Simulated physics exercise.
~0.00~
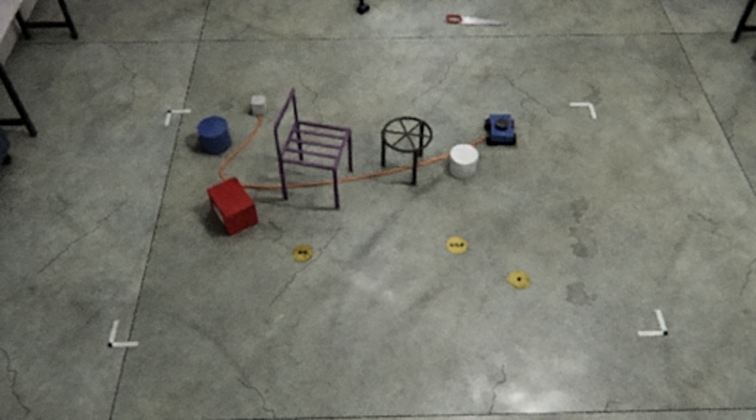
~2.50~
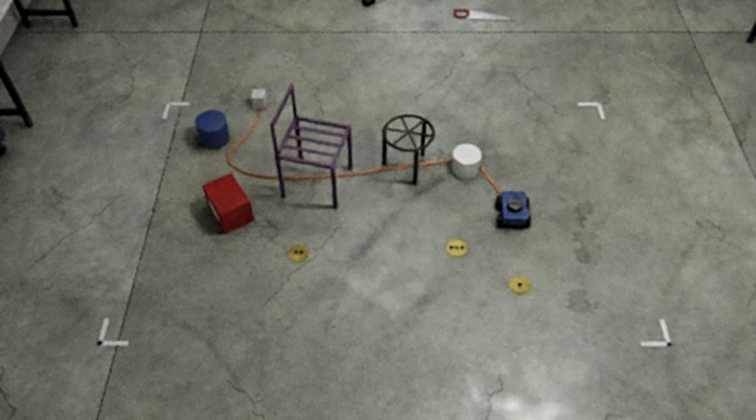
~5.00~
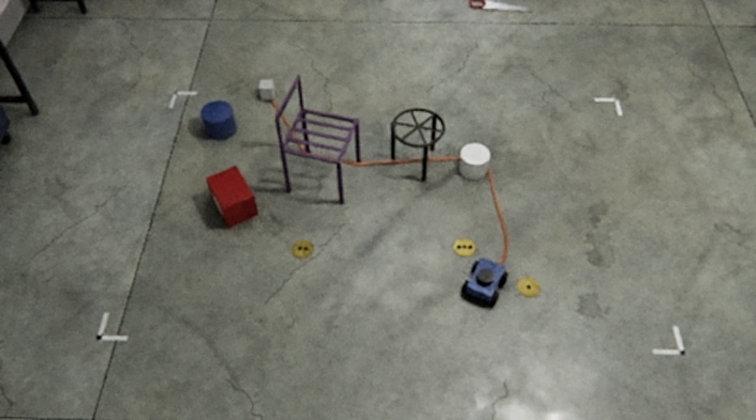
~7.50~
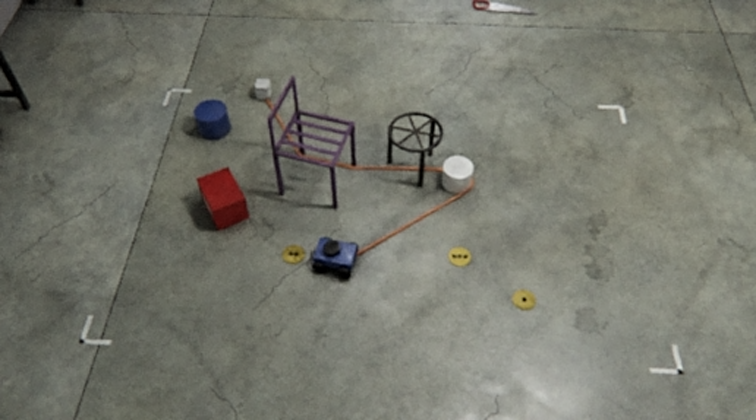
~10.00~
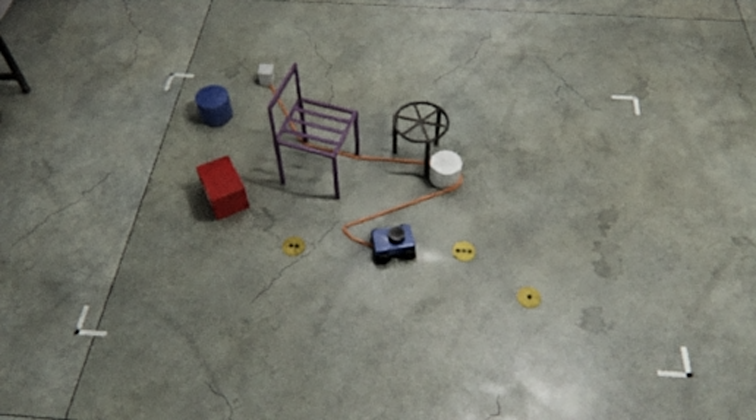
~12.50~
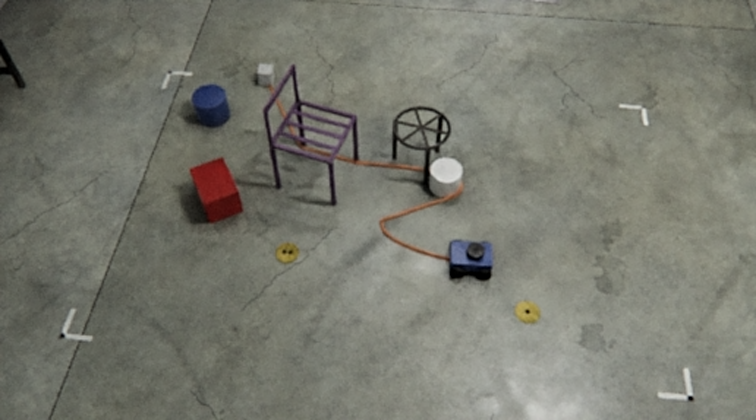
A purple chair stands on a cracked grey concrete floor seen from high above, with a black stool and white tub to its right and a red box and blue tub to its left. A small blue cart trails an orange lead from a pale block behind the chair. The cart drives down past the white tub to the first yellow mark, then left to the second, drawing the lead tight and dragging the tub slightly left. It turns back right, the lead slackening, and ends over the third mark, with the tub still shifted beside the stool.
